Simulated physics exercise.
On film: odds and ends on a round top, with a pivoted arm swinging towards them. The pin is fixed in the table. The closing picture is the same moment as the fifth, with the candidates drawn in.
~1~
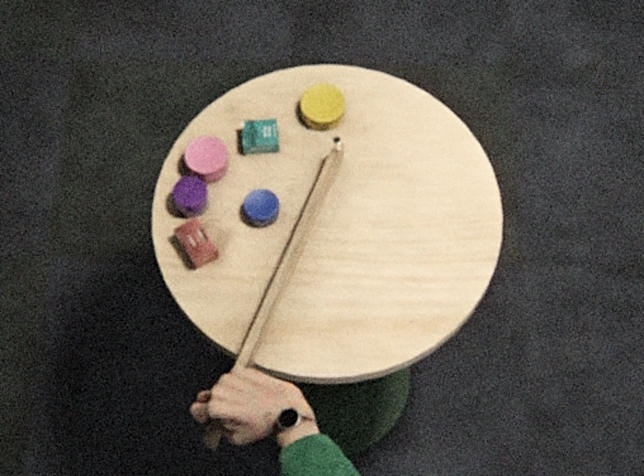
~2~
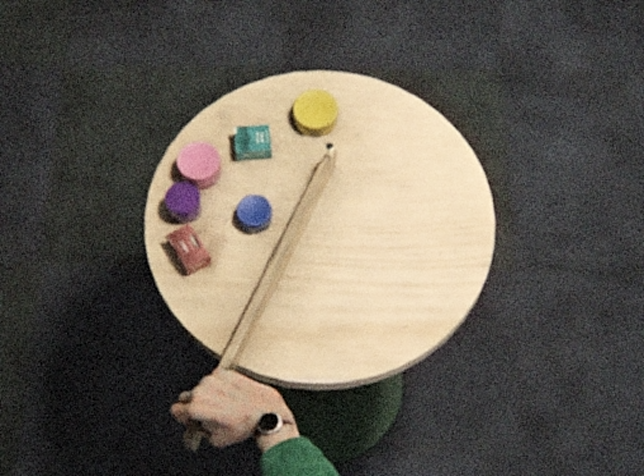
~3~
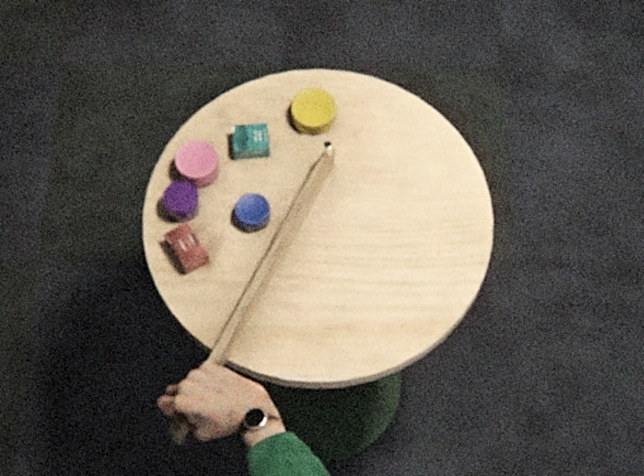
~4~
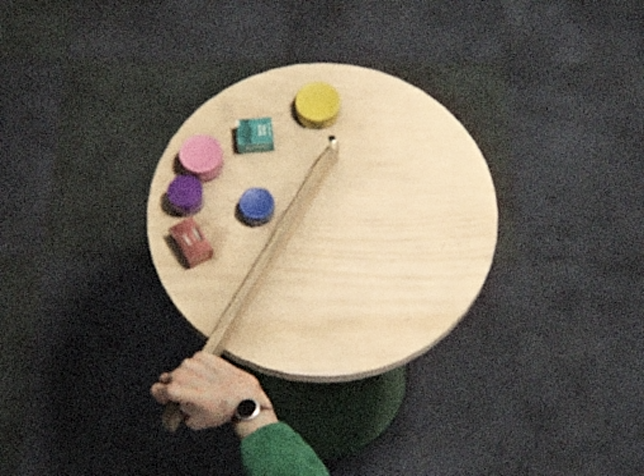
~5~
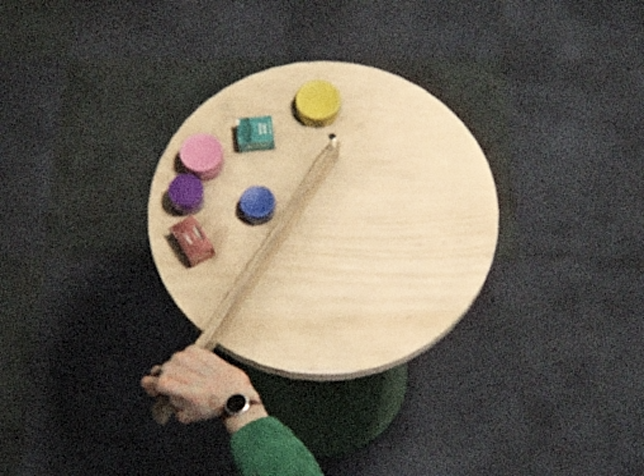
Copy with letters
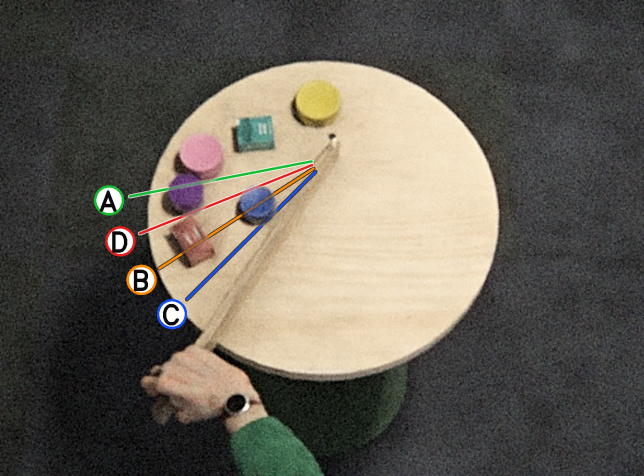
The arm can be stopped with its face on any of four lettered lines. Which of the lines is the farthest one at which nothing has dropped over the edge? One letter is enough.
Line D.
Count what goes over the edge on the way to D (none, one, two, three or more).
In all, none.
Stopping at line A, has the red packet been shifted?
Yes.
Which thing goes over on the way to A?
It is the red packet.
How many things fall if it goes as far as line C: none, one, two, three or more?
In all, none.
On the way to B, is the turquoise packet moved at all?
No.
On the copy, A at (221, 179); B at (238, 218); C at (253, 234); D at (227, 199).
On D. First, arm (256, 214); blue jar (253, 201); purple pot (187, 195).
Then, arm (241, 197); red packet (171, 221); purple pot (188, 190).
Finally, arm (233, 184); red packet (158, 201); purple pot (188, 190); nothing has fallen.
By contrast, A drops the red packet; B is safe but short; C is safe but short.
